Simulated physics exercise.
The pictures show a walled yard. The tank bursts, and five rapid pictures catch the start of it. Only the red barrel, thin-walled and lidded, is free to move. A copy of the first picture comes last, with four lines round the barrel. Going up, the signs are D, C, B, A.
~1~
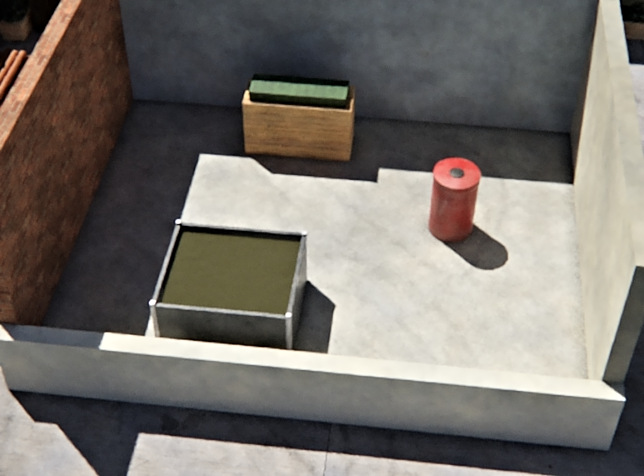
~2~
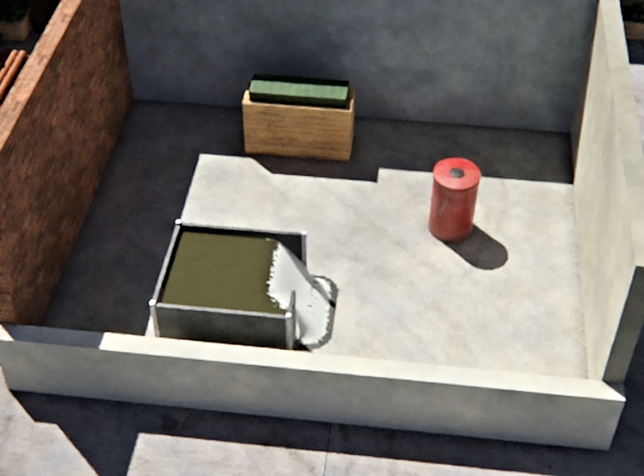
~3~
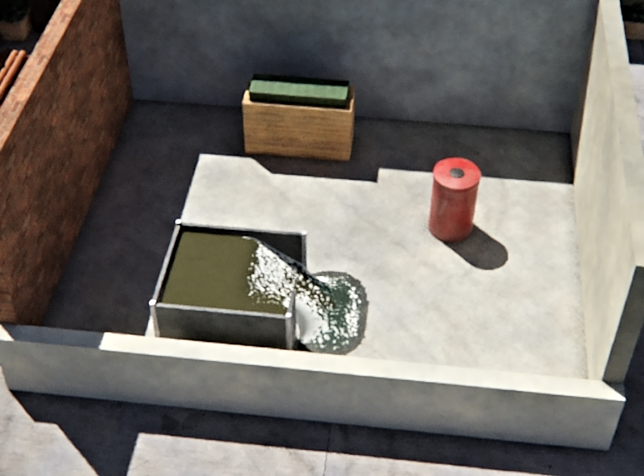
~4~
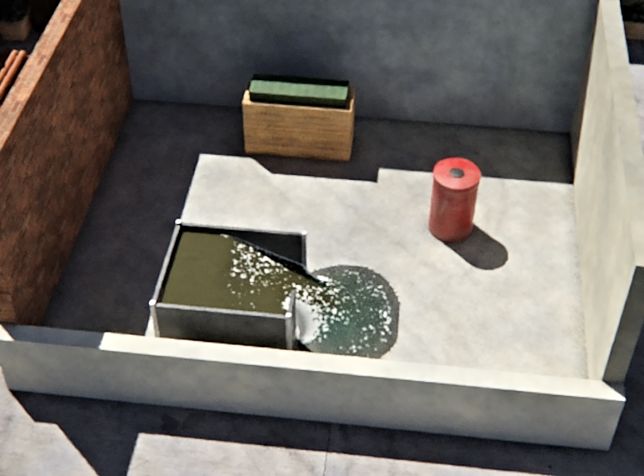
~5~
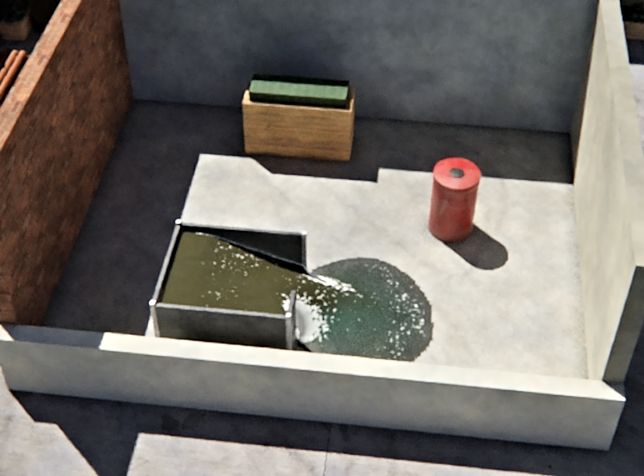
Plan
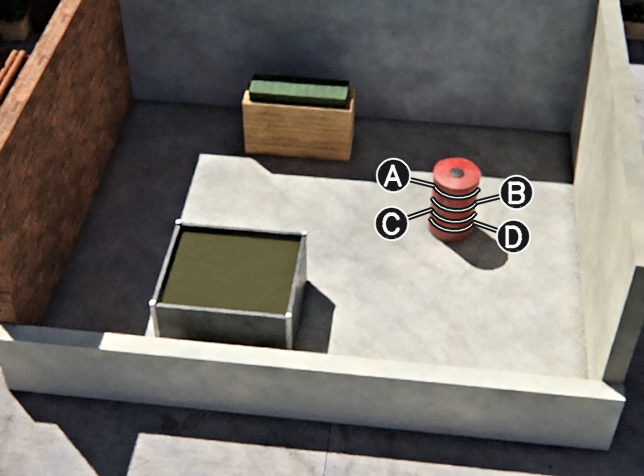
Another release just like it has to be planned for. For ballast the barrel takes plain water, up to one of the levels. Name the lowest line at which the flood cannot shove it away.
The answer is line D.
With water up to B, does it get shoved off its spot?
No, that is safe.
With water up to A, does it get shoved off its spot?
No, not at all.
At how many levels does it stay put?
All of the four.
In white, A at (455, 197); B at (454, 210); C at (452, 221); D at (451, 230); from the bottom up D, C, B, A.
Choosing A, it does not move.
Choosing B, it does not move.
Choosing C, it does not move.
Choosing D, it does not move.
